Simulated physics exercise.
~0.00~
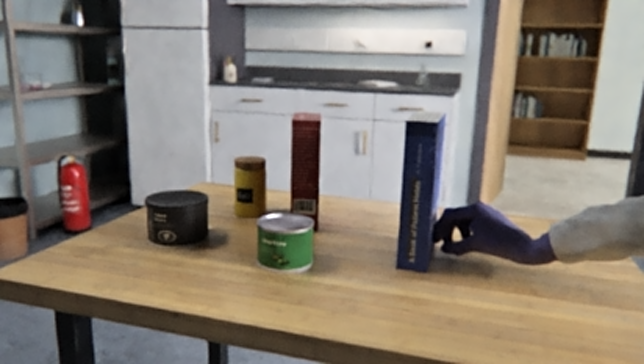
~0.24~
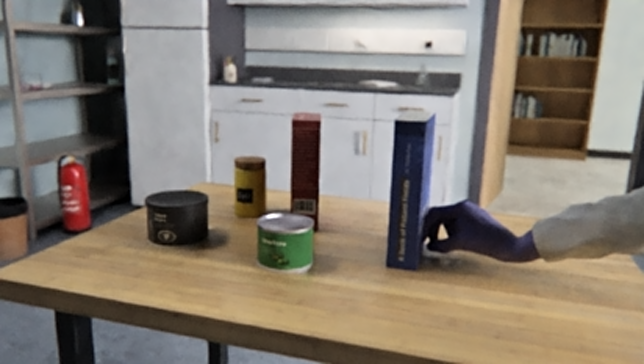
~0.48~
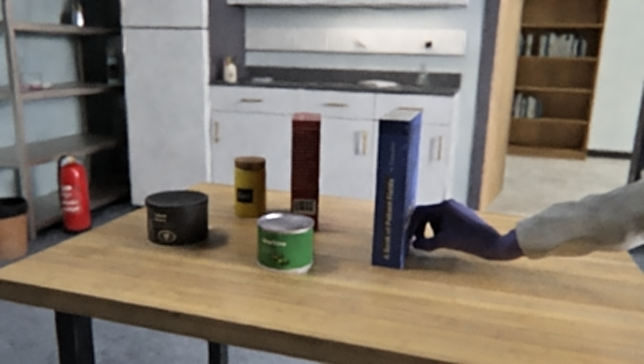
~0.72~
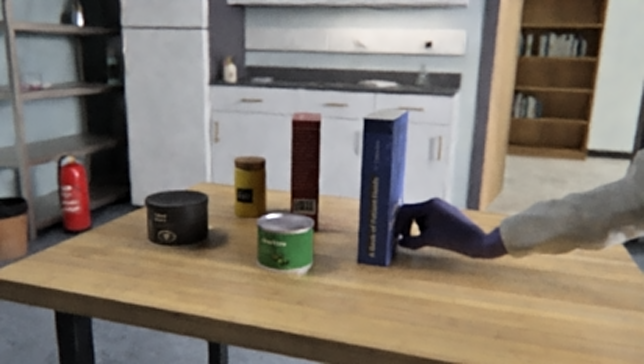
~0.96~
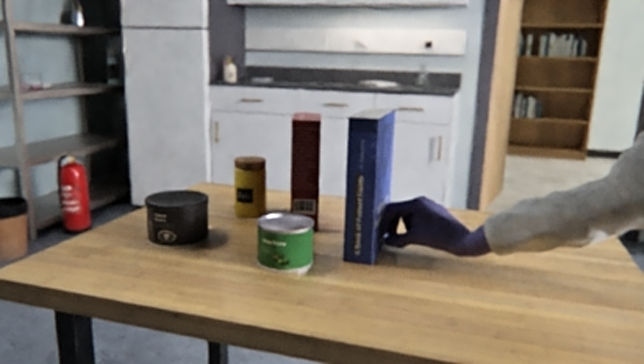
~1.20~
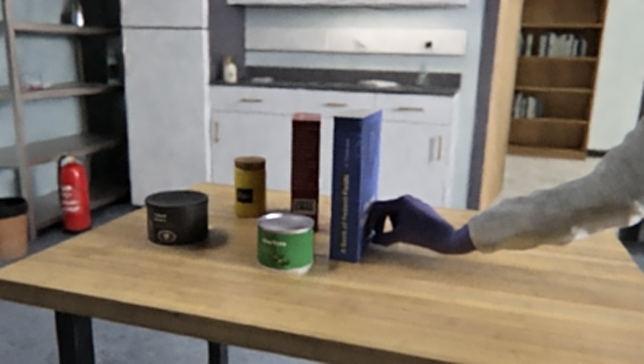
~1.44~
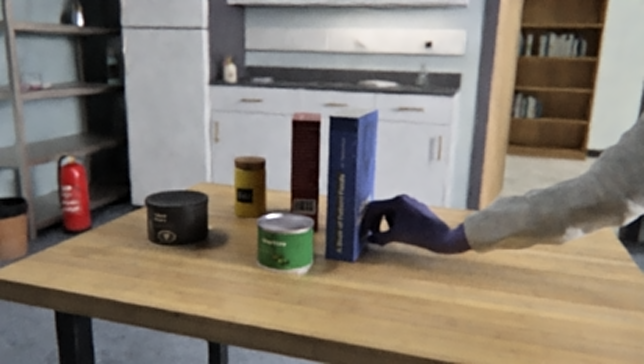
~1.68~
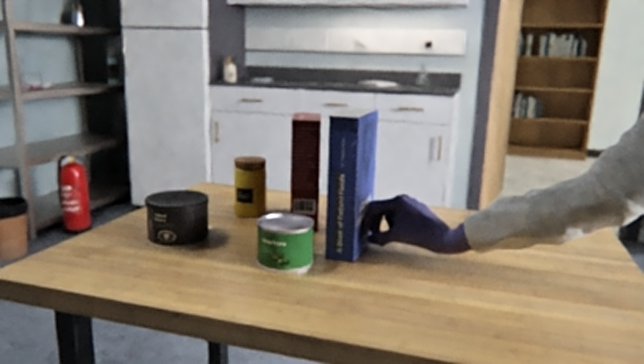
A gloved hand slowly pushed an upright blue book leftward across a wooden table, toward a red packet and a green tub. The book stopped beside them, still standing with the hand against it, while the black tub and yellow jar also stayed put.
